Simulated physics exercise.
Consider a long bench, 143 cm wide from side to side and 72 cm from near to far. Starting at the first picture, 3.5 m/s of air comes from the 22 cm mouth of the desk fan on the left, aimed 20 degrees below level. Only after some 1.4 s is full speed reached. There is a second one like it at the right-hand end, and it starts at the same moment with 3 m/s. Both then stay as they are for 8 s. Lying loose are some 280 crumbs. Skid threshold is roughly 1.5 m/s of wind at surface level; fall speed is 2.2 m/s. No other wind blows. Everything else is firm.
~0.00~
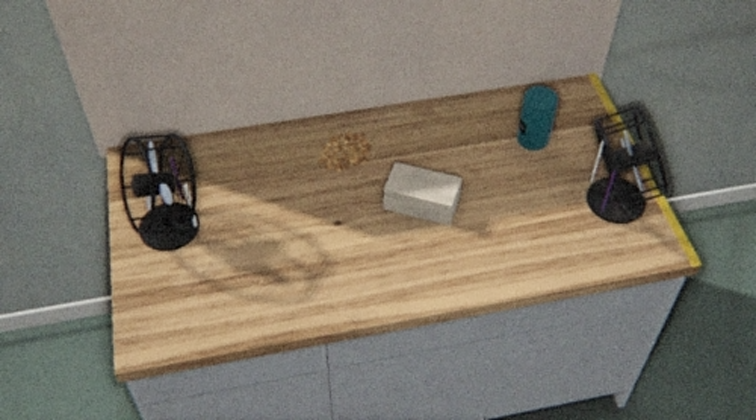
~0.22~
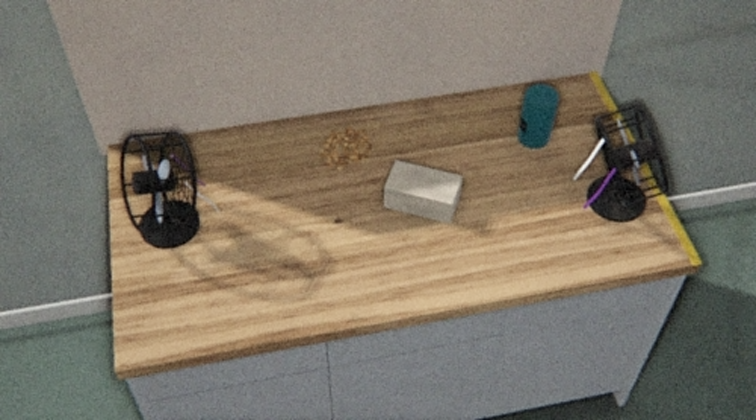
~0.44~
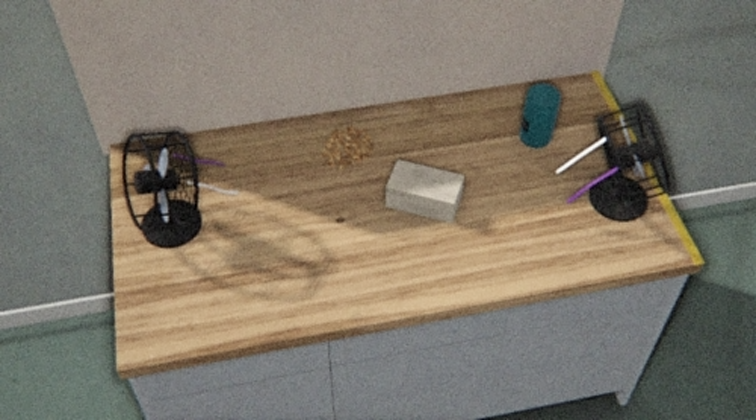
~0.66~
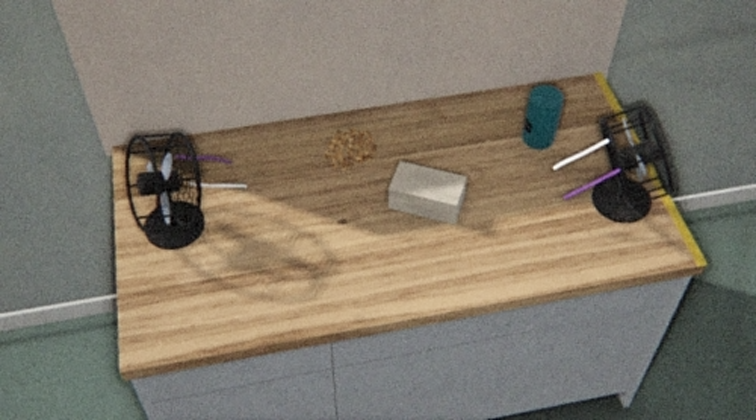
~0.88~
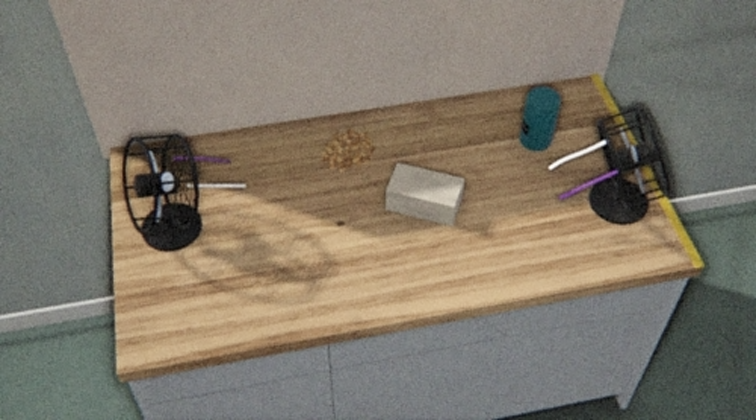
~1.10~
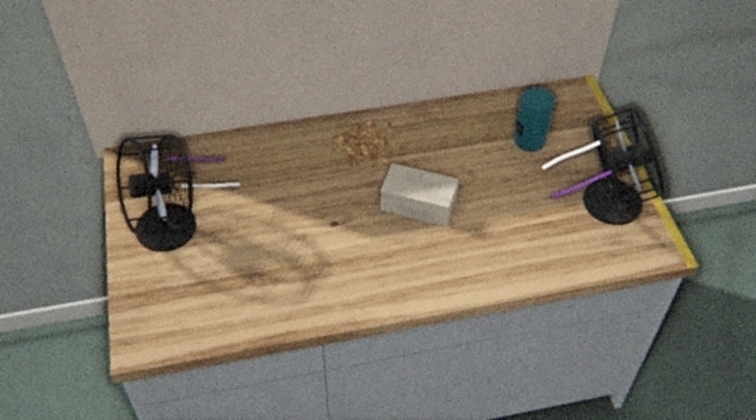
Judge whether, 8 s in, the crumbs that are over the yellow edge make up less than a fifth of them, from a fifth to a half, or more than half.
It will be past the halfway mark.
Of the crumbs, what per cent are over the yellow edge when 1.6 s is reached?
30 % or thereabouts.
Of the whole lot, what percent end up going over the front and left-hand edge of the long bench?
About 0 per cent at the front edge and about 0 per cent at the left-hand edge.
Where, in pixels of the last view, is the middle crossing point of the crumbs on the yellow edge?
Roughly at pixel (594, 78).
After 1.6 s, 64 % are still on the top, 34 % are over the yellow edge; the middle of those left on the top is near (554, 79).
After 2.6 s, 0 % are still on the top, 100 % are over the yellow edge.
After 4.4 s, 0 % are still on the top, 100 % are over the yellow edge.
After 8.0 s, at the end, 100 % are over the yellow edge.
